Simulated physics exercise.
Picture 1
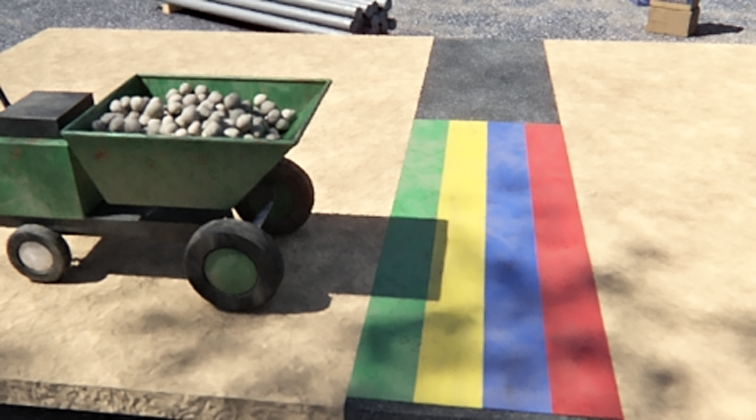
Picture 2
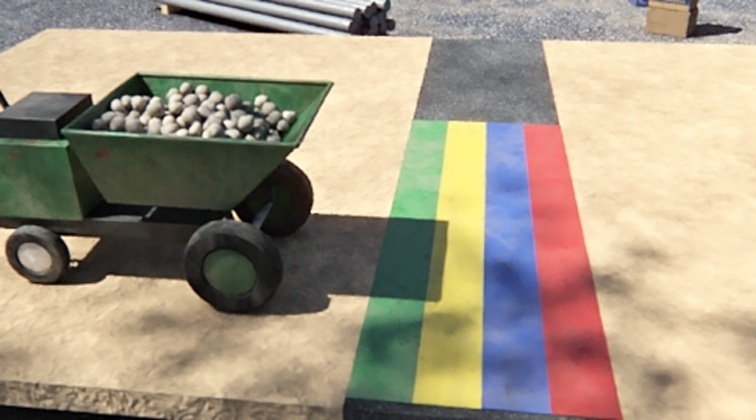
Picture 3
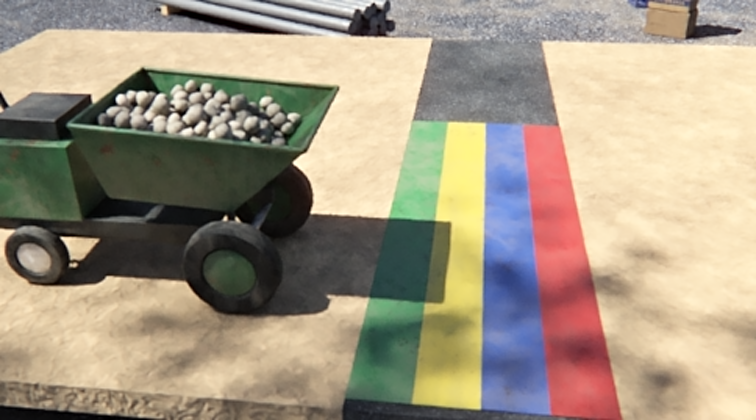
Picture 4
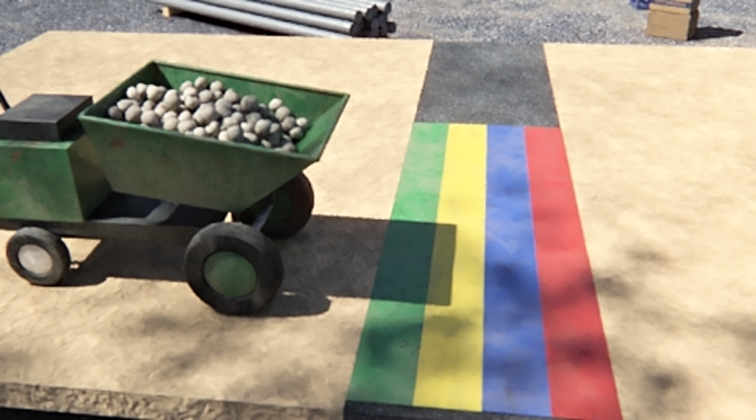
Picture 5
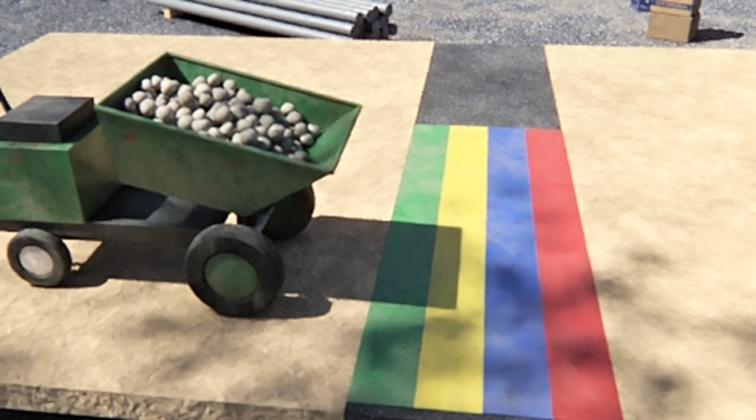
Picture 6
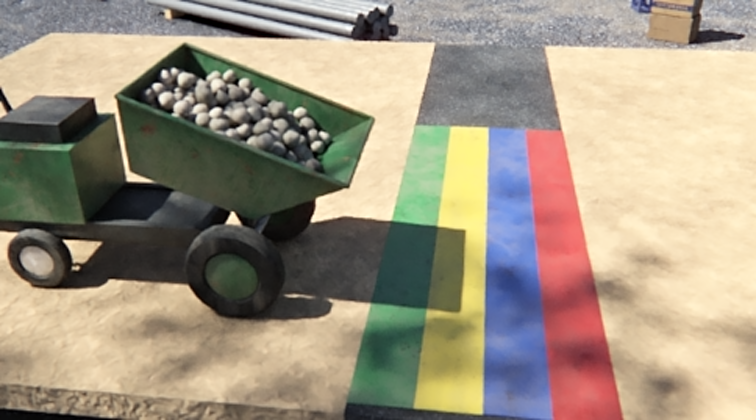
Green skip loaded with rounded stones tilting gradually forward on a parked motor barrow, beside green, yellow, blue and red bands.
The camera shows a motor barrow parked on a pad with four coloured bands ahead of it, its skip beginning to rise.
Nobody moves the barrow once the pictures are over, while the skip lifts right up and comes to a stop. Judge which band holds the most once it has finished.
Most on it: Yellow.
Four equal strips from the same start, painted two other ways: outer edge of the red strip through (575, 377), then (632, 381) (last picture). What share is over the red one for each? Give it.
Shares: Close to 10 %; close to 0 %.
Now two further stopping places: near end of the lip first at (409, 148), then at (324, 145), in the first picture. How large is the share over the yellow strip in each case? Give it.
0 and 30 in a hundred, in that order.
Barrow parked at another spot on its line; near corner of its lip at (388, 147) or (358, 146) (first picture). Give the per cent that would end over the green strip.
That would be roughly 0 in a hundred and then roughly 0 in a hundred.
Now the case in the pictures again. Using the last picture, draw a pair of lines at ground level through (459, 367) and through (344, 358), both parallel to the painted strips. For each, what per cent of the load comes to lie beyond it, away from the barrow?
That's 30 per cent for the first and 70 per cent for the second.
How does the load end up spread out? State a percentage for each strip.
Split by strip in per cent: Green 15; yellow 30; blue 15; red 5.
Shortly afterwards, skip tipped steeply; the whole lot in the skip.
Next, skip tipped right over; the bulk in the skip; a little over the green strip; a little over the yellow strip.
Some moments later, skip tipped right over; near a third in the skip; a little over the green strip; near a quarter over the yellow strip; a little over the blue strip; only a few over the red strip; only a few off the paint.
In the end, skip tipped right over; near a third in the skip; a little over the green strip; near a quarter over the yellow strip; a little over the blue strip; a little over the red strip; only a few off the paint.
